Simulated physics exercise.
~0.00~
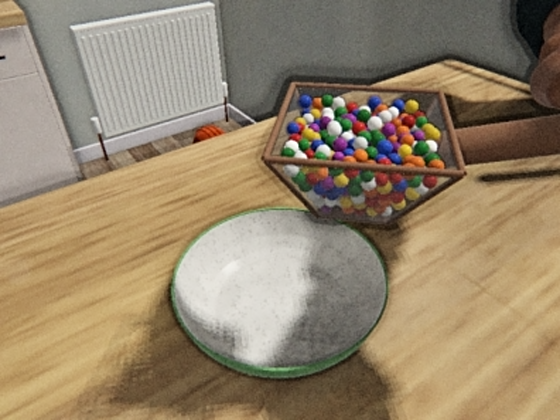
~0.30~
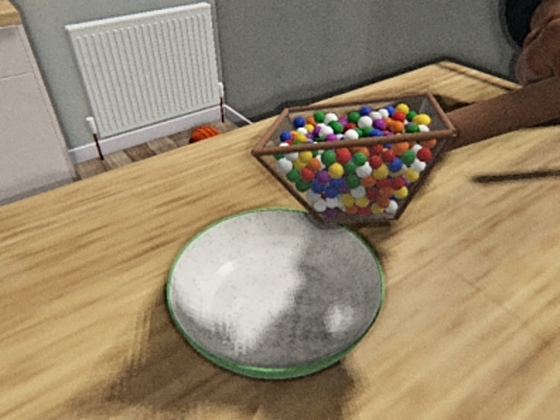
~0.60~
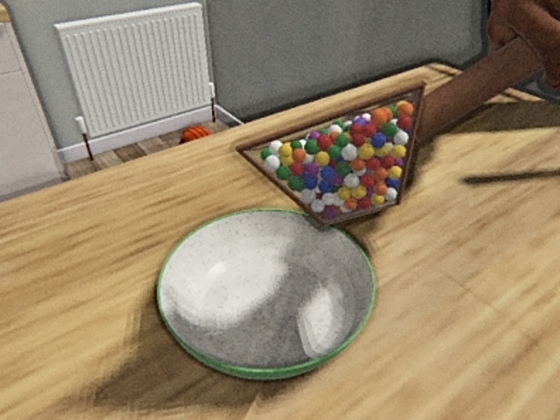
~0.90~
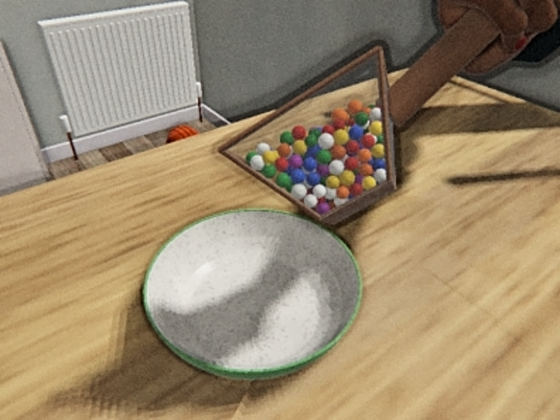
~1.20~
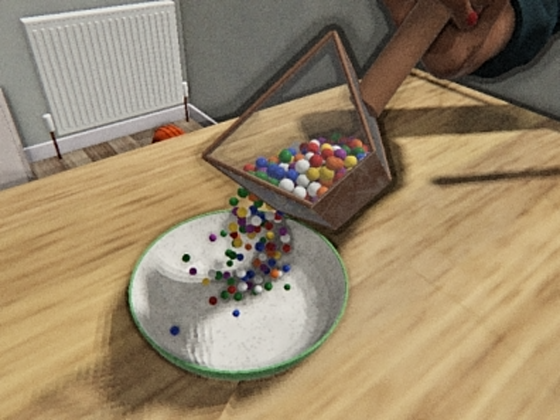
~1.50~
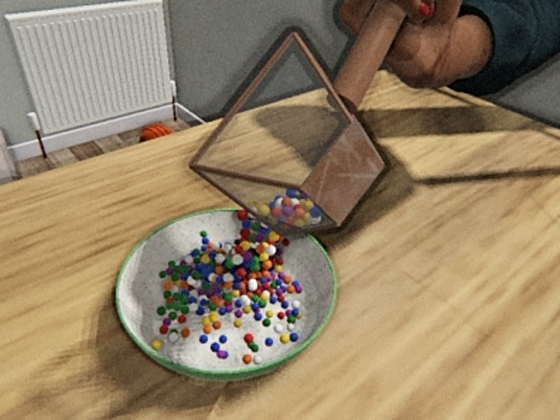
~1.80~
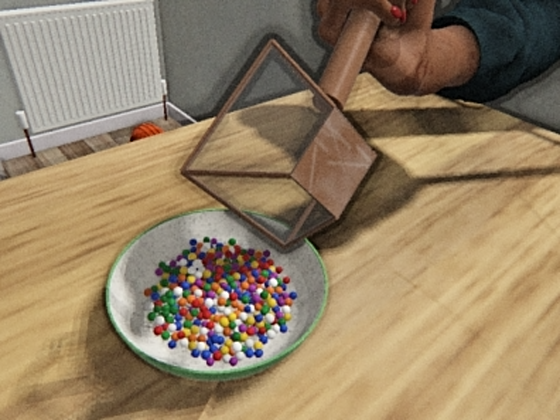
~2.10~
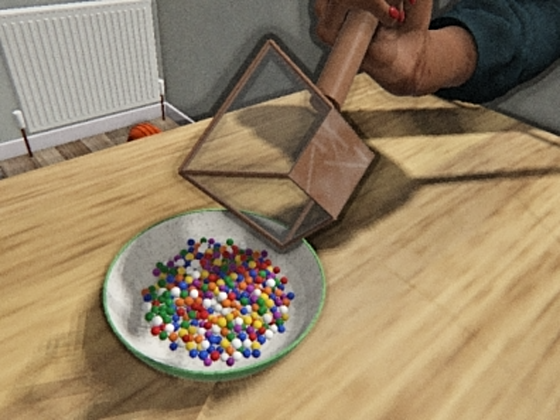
On a wooden table in a room with a white radiator, a hand steadily tipped a clear-sided scoop of colourful beads until they poured into a white, green-rimmed bowl, leaving the scoop empty and the beads lying still in the bowl.
